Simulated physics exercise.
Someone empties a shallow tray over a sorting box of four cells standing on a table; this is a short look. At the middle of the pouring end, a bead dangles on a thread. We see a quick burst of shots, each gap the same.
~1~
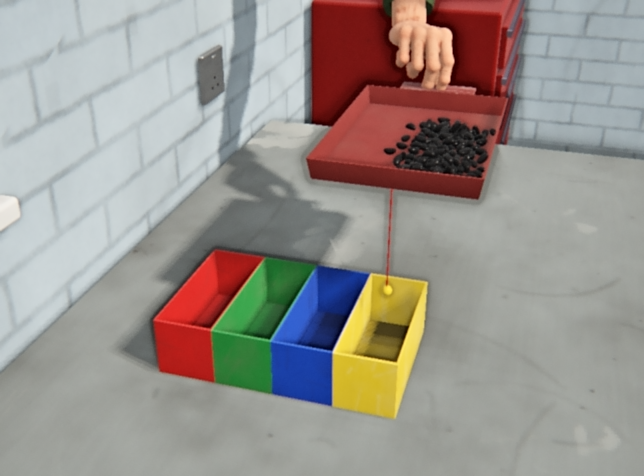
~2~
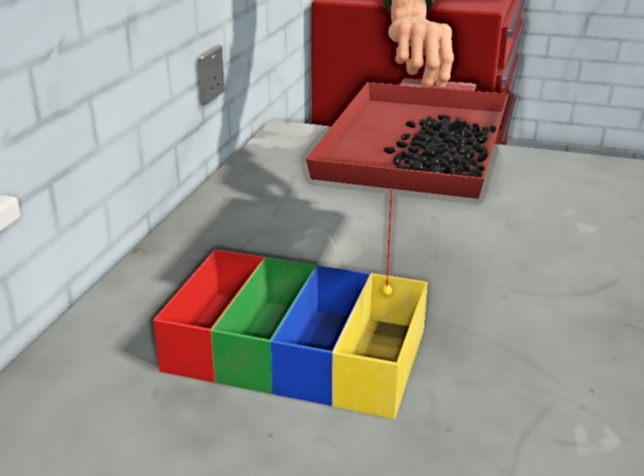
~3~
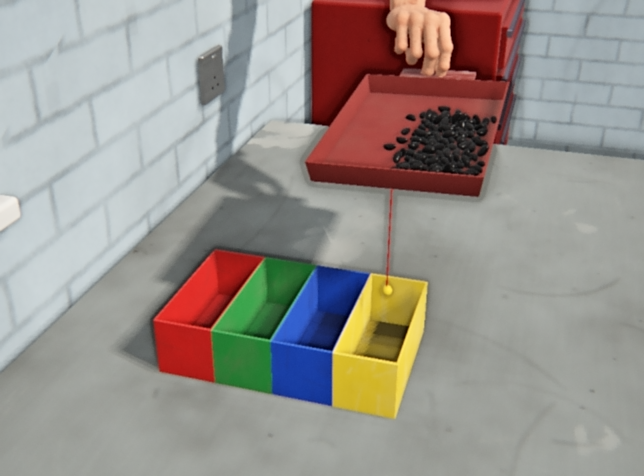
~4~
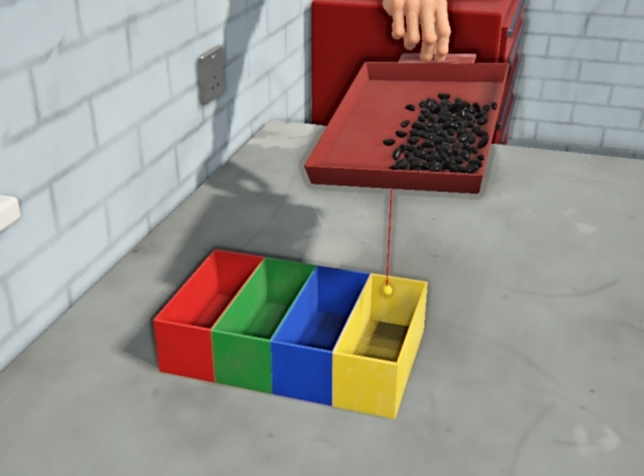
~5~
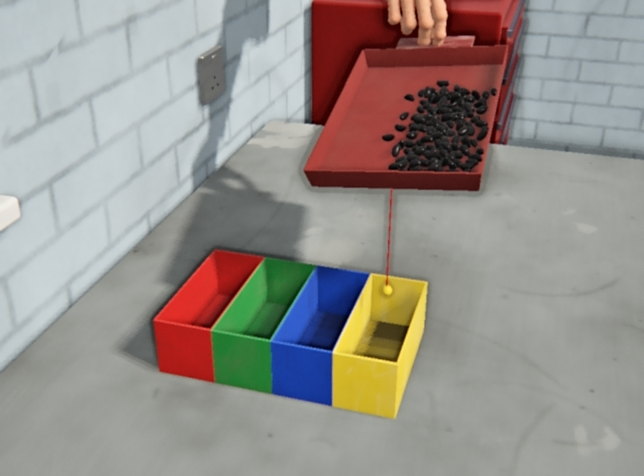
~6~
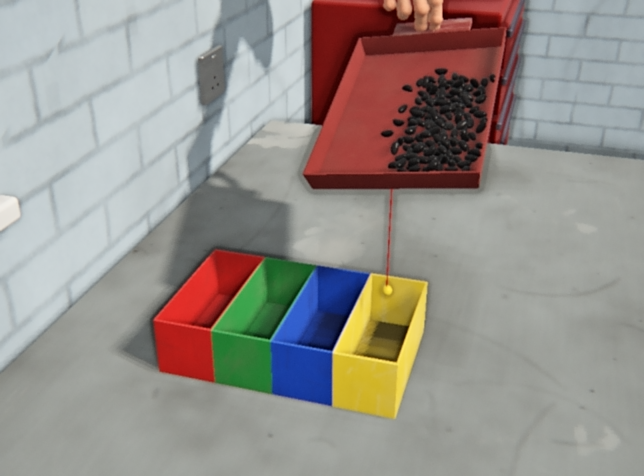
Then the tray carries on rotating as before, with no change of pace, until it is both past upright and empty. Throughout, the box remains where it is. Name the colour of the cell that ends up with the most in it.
Blue.
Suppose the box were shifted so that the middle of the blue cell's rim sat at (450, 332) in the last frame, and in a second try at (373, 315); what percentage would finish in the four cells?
Near 80 % and 100 %.
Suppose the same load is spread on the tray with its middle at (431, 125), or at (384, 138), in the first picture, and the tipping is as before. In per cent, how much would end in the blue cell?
Try 1: 70 %; try 2: 80 %.
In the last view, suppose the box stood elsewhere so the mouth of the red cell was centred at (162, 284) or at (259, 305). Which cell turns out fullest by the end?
The first time it is the cell in yellow; the second time it is the green one.
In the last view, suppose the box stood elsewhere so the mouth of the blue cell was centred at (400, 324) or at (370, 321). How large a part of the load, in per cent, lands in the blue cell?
Roughly 0 % and 20 %.
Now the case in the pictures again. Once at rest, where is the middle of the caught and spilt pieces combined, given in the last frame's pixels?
Once nothing moves, the middle sits near (318, 355).
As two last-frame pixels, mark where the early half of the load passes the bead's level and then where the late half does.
Earlier half at (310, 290), later half at (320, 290).
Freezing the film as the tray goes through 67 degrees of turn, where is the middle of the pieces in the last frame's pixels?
The load is centred about (366, 154).
Just after the last frame, tray tipped steeply; almost all on the tray; just a few falling or outside the box.
A moment on, tray tipped past a quarter turn; roughly two thirds on the tray; about a tenth in the blue cell; about a tenth in the green cell; just a few in the yellow cell; about a tenth falling or outside the box.
Further on, tray tipped past a quarter turn; roughly two thirds in the blue cell; roughly a quarter in the yellow cell; roughly a quarter in the green cell.
When it is over, tray tipped past a quarter turn; roughly two thirds in the blue cell; roughly a quarter in the yellow cell; roughly a quarter in the green cell; not one in the red cell.
